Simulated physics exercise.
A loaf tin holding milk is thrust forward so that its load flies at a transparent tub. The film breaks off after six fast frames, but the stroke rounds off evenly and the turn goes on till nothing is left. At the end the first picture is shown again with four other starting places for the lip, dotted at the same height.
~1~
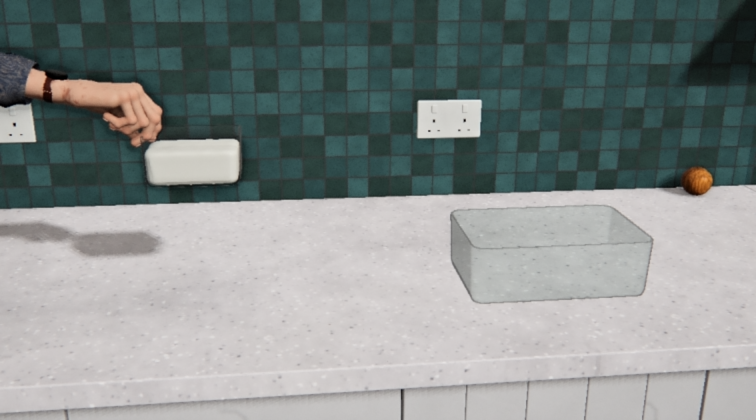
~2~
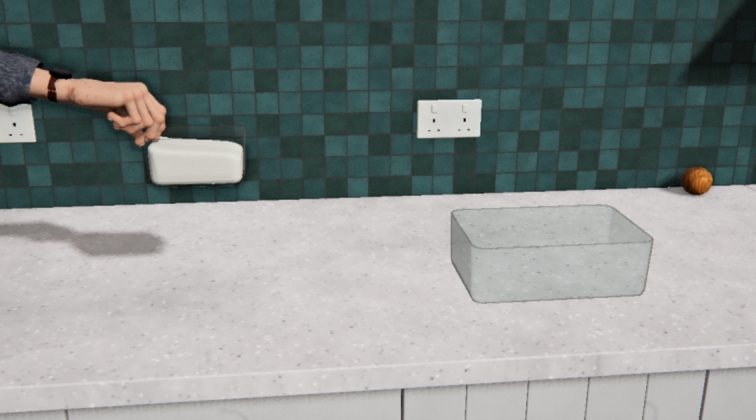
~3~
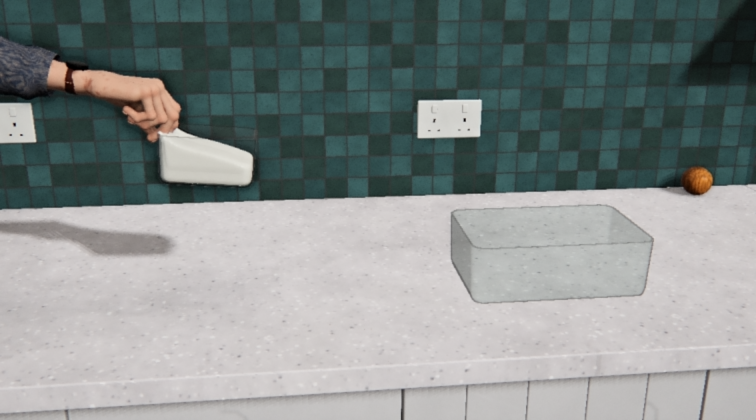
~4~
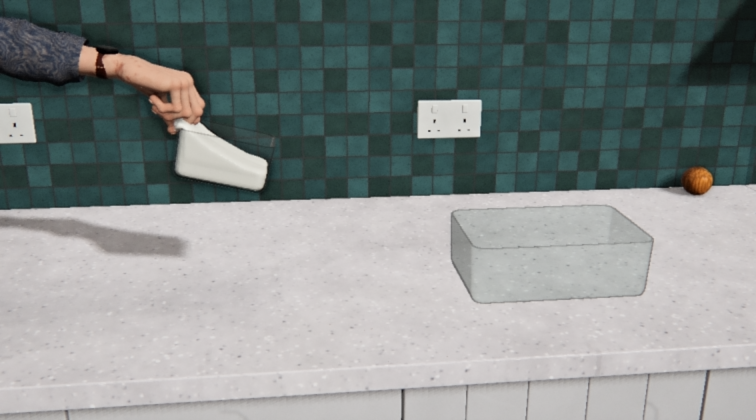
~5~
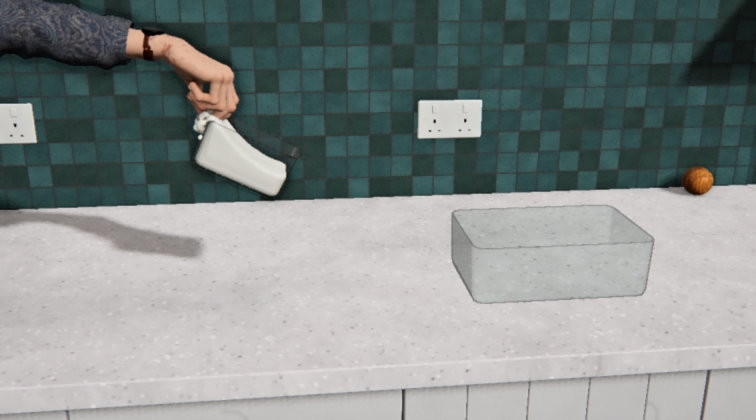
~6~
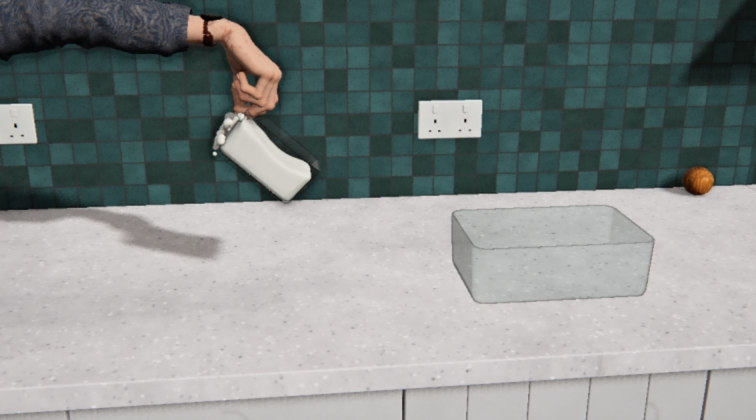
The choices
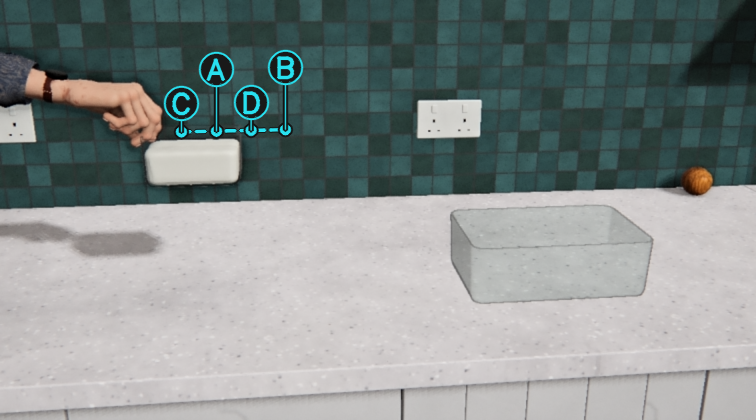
A hand in a dark patterned sleeve, with a bracelet at the wrist, holds a cream-white rectangular container at the left, above a speckled pale countertop. Seen from slightly above by a still camera, a clear tub sits right of centre before green tiles with white sockets, and a small orange-brown ball rests far right. The hand moves right and rises, tilting the container steeply as white milk slides over its lower rim.
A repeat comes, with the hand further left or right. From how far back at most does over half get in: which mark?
Place B.
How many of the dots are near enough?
One.
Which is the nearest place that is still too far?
Place D.
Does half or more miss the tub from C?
Yes, that goes wrong.
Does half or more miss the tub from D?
Yes.
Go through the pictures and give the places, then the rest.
The first frame shows upright, lip at (238, 130); tub from (470, 302) to (643, 293); nothing has left yet.
The second frame shows upright, lip at (242, 130); nothing has left yet.
The third frame shows tipped about 5°, lip at (254, 134); nothing has left yet.
The fourth frame shows tipped about 14°, lip at (273, 141); milk is over the rim, down to (179, 126).
The fifth frame shows tipped about 27°, lip at (296, 151); milk is over the rim, down to (202, 134).
The sixth frame shows tipped about 42°, lip at (318, 164); milk is over the rim, down to (216, 148).
On the marked copy, A at (216, 131); B at (285, 129); C at (181, 131); D at (251, 130).
For place A, about 0 % lands in the tub, 94 % falls short and 6 % goes beside or beyond.
For place B, about 69 % lands in the tub, 24 % falls short and 8 % goes beside or beyond.
For place C, about 0 % lands in the tub, 98 % falls short.
For place D, about 23 % lands in the tub, 69 % falls short and 8 % goes beside or beyond.
